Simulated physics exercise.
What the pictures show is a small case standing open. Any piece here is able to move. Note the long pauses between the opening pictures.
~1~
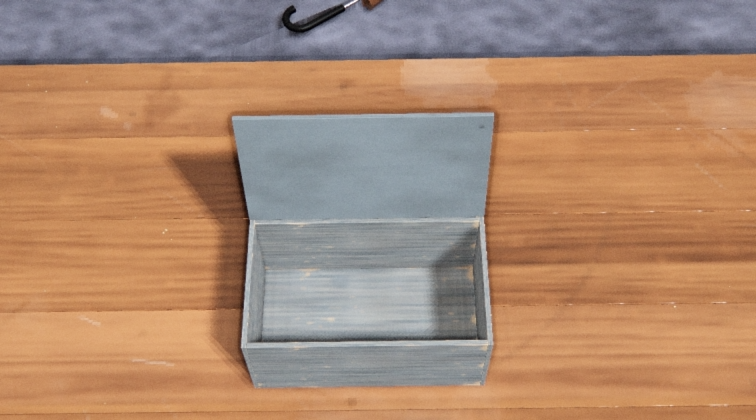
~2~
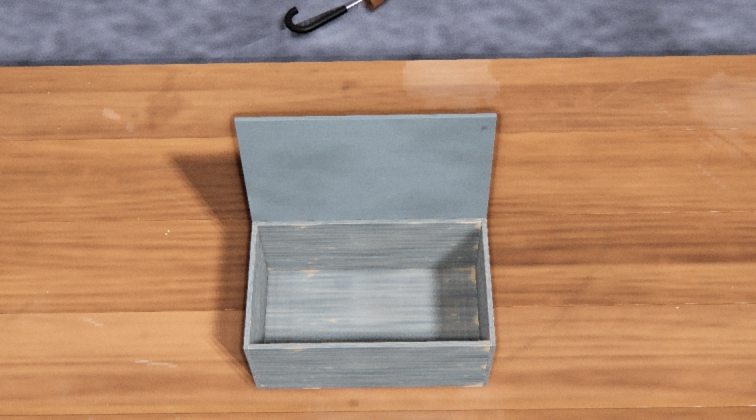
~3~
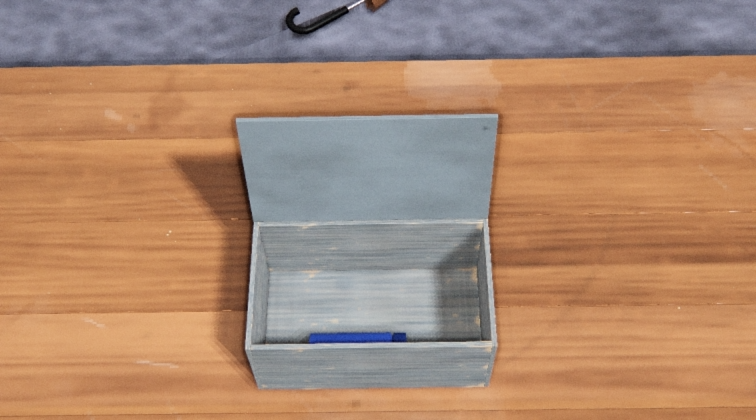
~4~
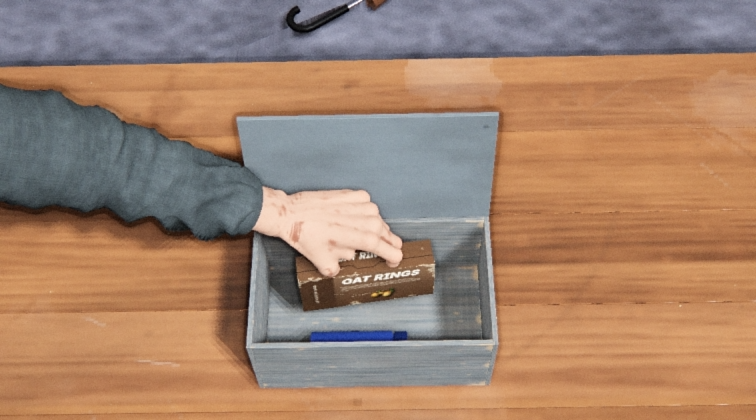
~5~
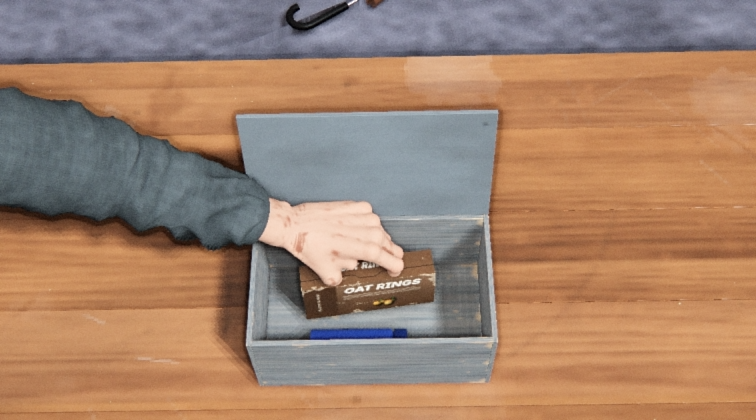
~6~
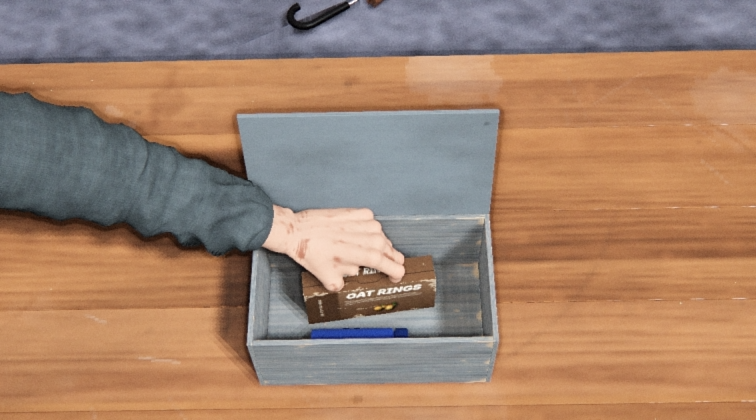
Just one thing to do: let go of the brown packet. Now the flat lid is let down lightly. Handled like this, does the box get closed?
On the rim.
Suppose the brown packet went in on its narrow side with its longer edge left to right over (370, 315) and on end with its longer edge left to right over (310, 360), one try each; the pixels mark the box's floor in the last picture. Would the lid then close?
First time round it drops into place, and second time round it won't go down.
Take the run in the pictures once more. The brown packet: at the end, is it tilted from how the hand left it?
Observation: It keeps the set orientation.
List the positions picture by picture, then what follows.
In the first frame, the last thing is not in view yet.
In the second frame, the last thing is not in view yet.
In the third frame, the last thing is not in view yet.
In the fourth frame, still above its spot; brown packet (366, 276).
In the fifth frame, still above its spot; brown packet (368, 284).
In the sixth frame, put in, still held; brown packet (369, 290).
Then, 1.20 s on from there, lid starting down.
Then, 1.60 s on from there, lid 56° above the rim.
Then, 1.80 s on from there, lid 33° above the rim.
Then, 2.00 s on from there, lid 5° above the rim.
In the end, lid shut; both unmoved. At the end, from the last picture's camera, brown packet near (369, 290).
